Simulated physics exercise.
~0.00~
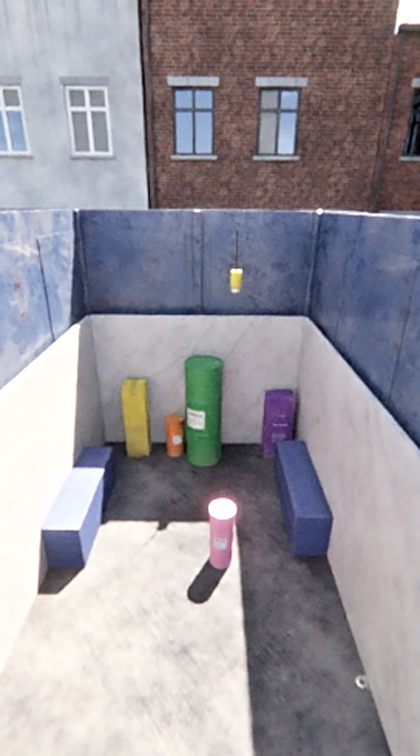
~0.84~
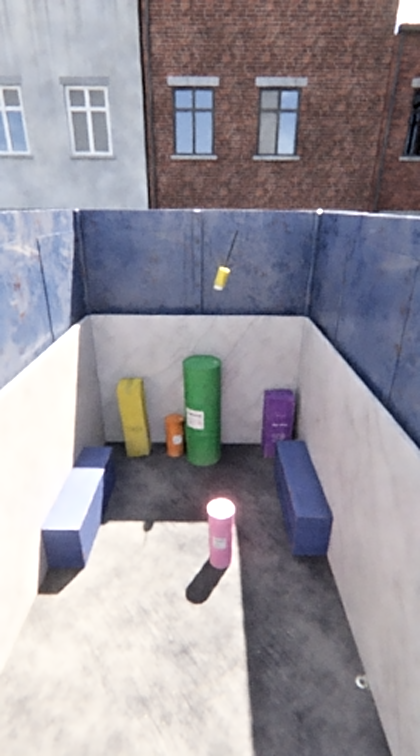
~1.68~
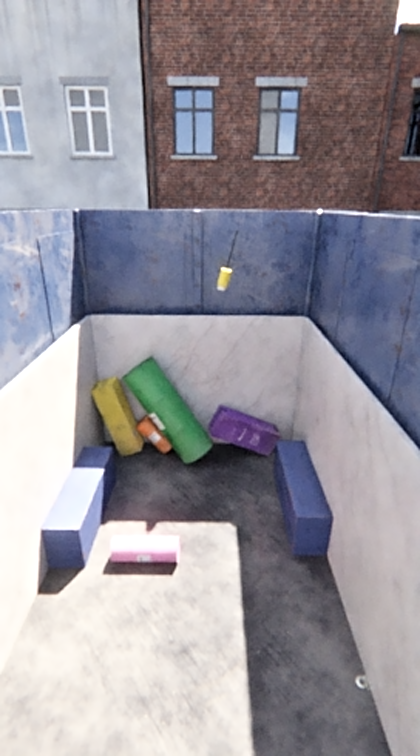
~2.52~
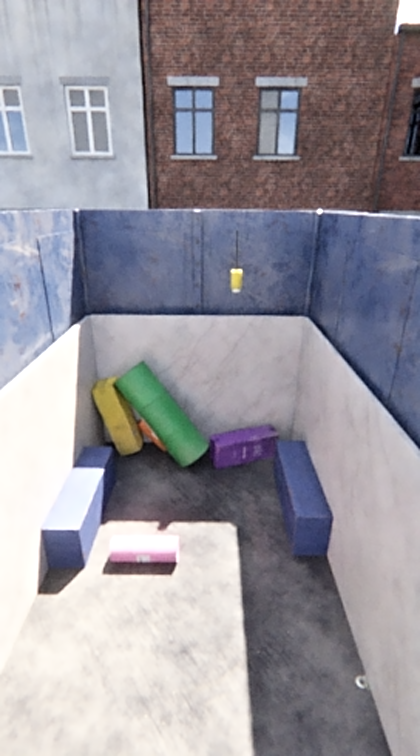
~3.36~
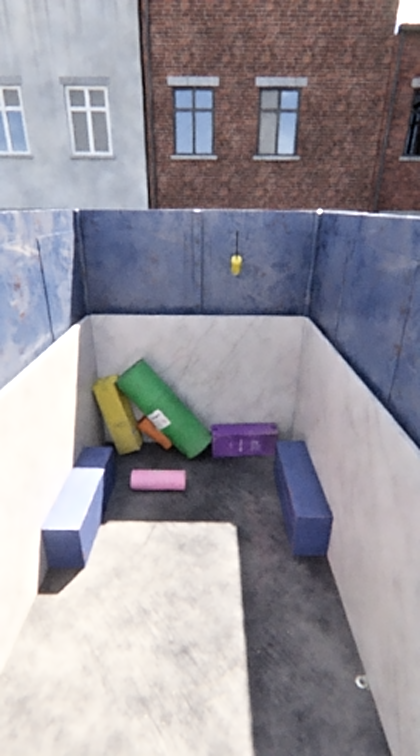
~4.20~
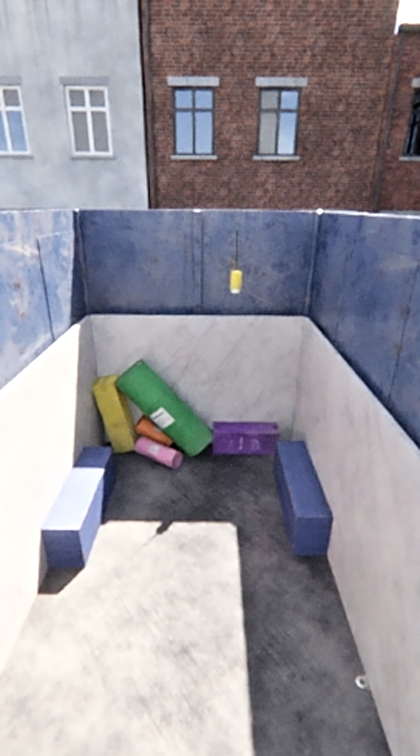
In a walled, open-topped bay with a lamp hanging at the far end, five upright items toppled or tipped left, the purple box and pink canister landing flat, before the canister rolled forward to rest against the leaning green drum and orange canister.
